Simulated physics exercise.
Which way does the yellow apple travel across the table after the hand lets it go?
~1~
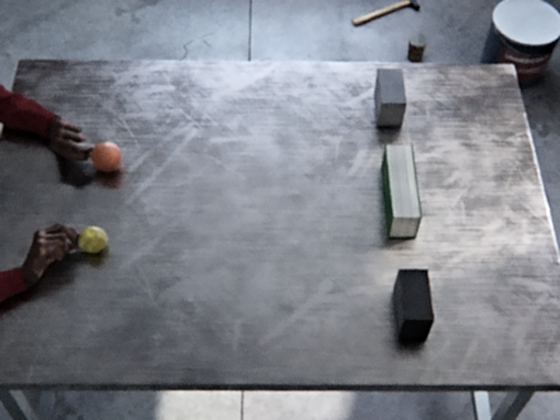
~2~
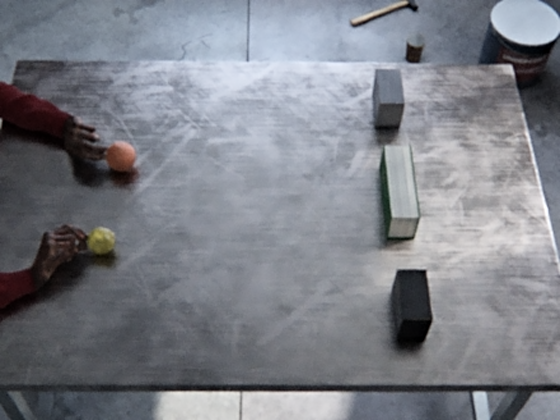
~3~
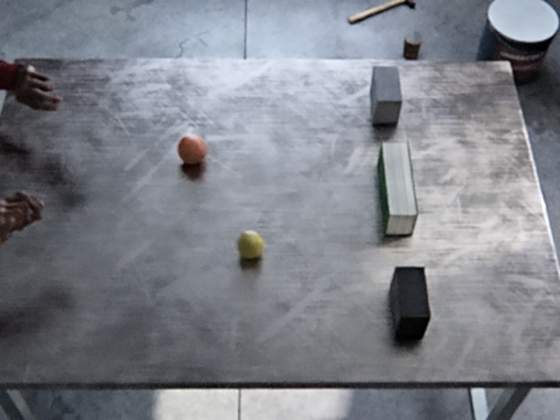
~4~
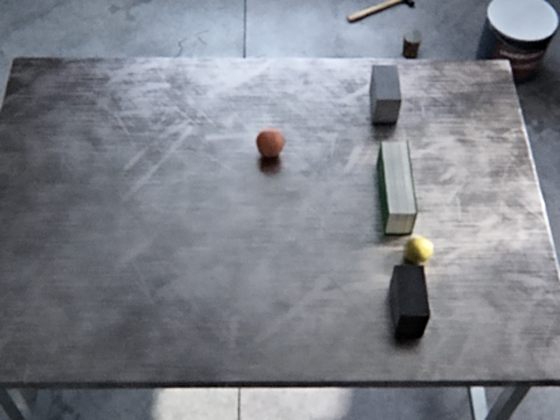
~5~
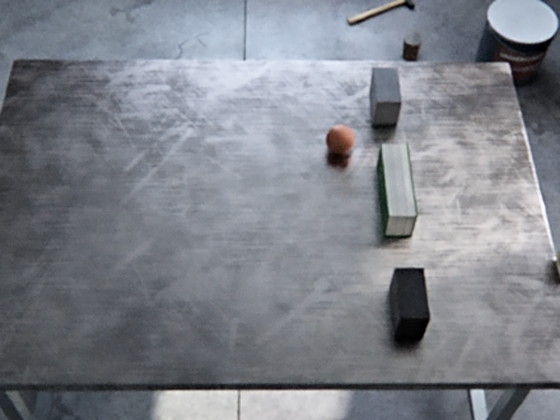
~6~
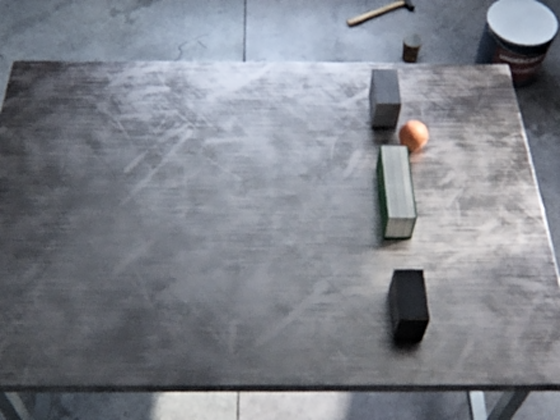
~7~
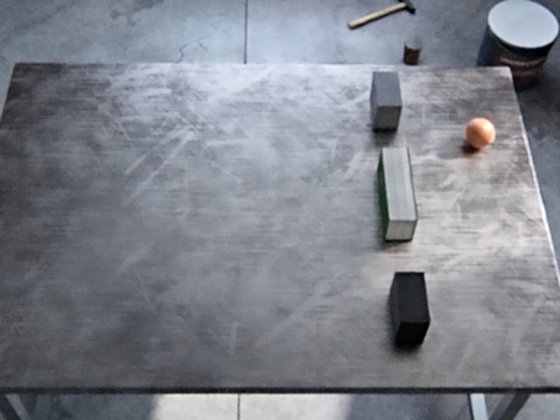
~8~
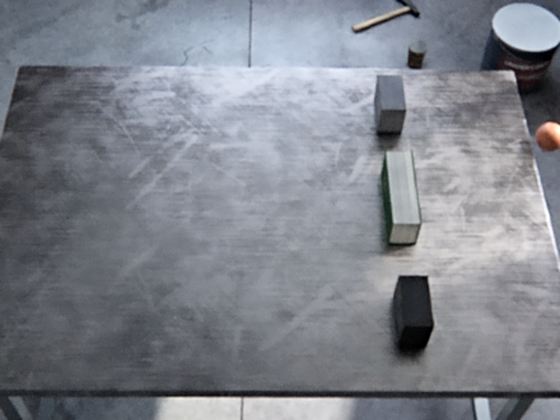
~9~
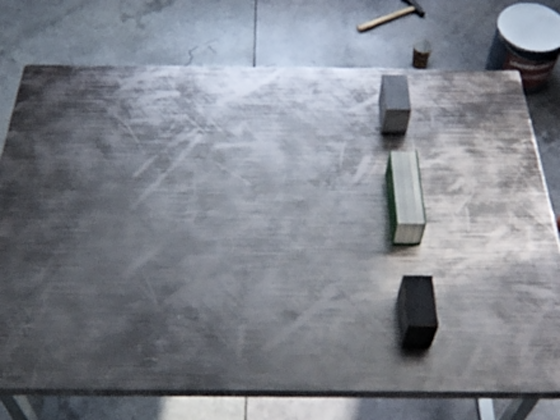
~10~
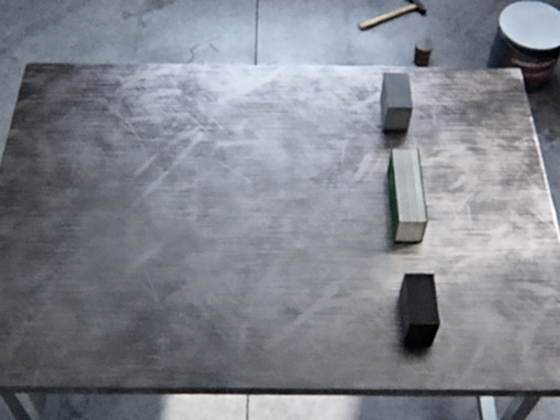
The yellow apple rolls to the right, going through the gap between the green book and the black block.
